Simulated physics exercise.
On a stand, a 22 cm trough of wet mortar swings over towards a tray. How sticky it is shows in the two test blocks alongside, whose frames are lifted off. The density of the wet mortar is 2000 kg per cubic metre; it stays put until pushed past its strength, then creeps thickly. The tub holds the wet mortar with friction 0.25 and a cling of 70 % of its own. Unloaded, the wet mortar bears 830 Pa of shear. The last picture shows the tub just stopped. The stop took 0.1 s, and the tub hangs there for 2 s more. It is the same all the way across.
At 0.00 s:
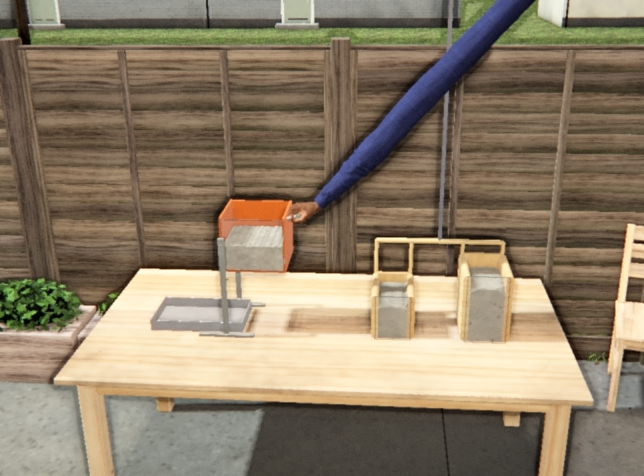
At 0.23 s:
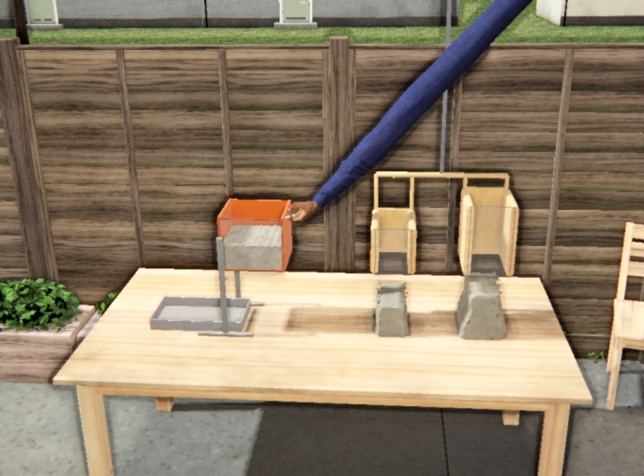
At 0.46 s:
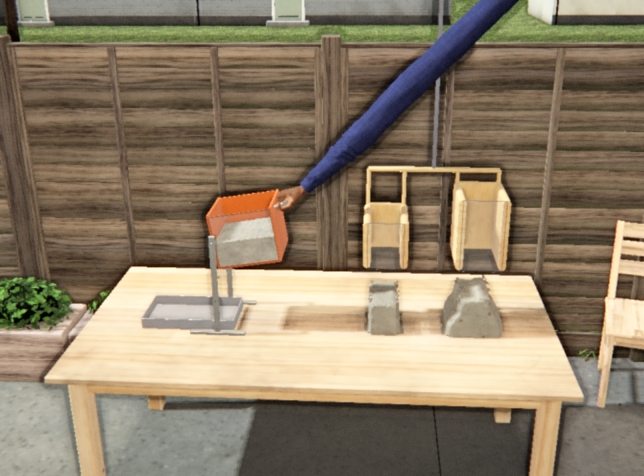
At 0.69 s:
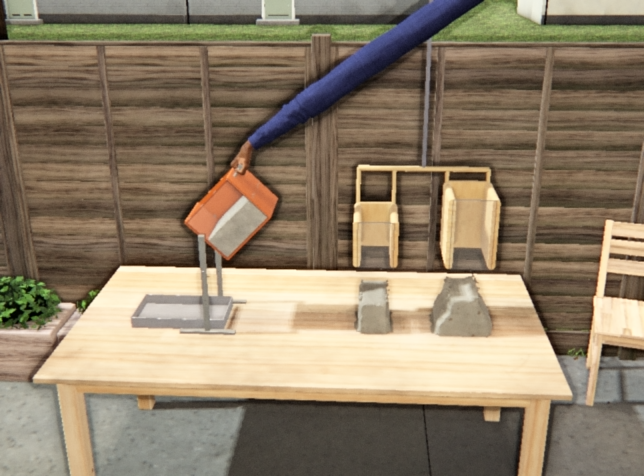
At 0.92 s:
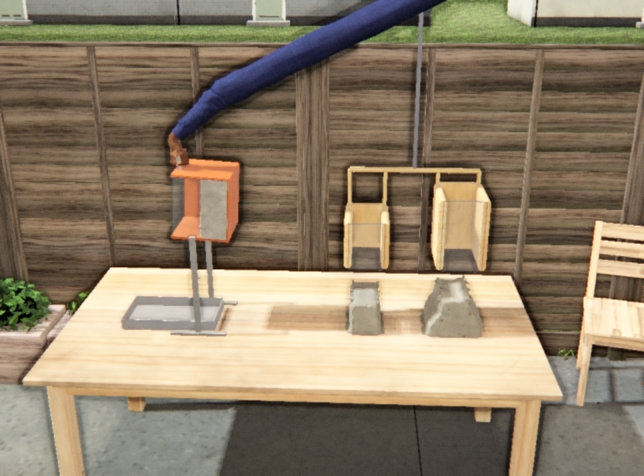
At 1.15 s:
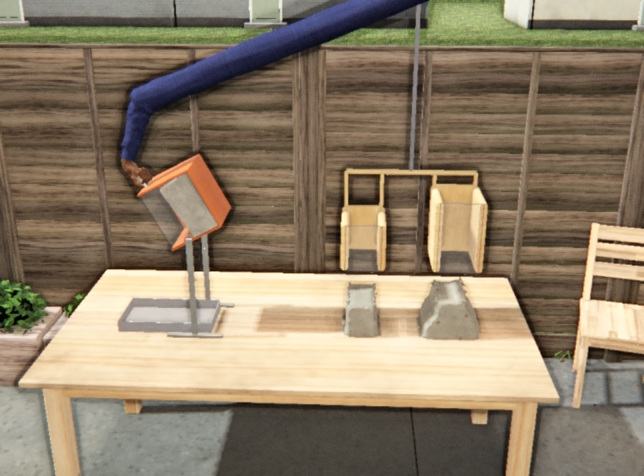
A blue arm held an orange tub of grey mortar as wooden moulds rose off two grey blocks, which slumped a little, then swung it left over a tray, turning it past upright onto its side.
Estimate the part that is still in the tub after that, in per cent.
About 7 %.
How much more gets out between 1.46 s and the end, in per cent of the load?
Some 25 per cent.
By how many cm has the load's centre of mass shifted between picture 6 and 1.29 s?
Some 10 cm.
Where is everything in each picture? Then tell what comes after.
The first picture shows handle-side rim at (282, 220), tilt 0 degrees; highest point of the wet mortar at (278, 247); test blocks 16 cm, 25 cm high (left to right).
The second picture shows handle-side rim at (281, 219), tilt 0 degrees; highest point of the wet mortar at (277, 246); test blocks 16 cm, 21 cm high (left to right).
The third picture shows handle-side rim at (269, 209), tilt 9 degrees; highest point of the wet mortar at (271, 236); test blocks 16 cm, 19 cm high (left to right).
The fourth picture shows handle-side rim at (226, 180), tilt 46 degrees; highest point of the wet mortar at (248, 201); test blocks 16 cm, 19 cm high (left to right).
The fifth picture shows handle-side rim at (171, 177), tilt 86 degrees; highest point of the wet mortar at (203, 180); test blocks 16 cm, 19 cm high (left to right).
The sixth picture shows handle-side rim at (139, 197), tilt 118 degrees; highest point of the wet mortar at (178, 178); test blocks 16 cm, 19 cm high (left to right).
By 1.29 s, the tub is at 118 degrees and holds 88 %.
By 1.46 s, the tub is at 118 degrees and holds 34 %.
By 1.63 s, the tub is at 118 degrees and holds 25 %.
By 1.80 s, the tub is at 118 degrees and holds 7 %.
By 3.15 s, at the end, the tub is at 118 degrees and holds 7 %.
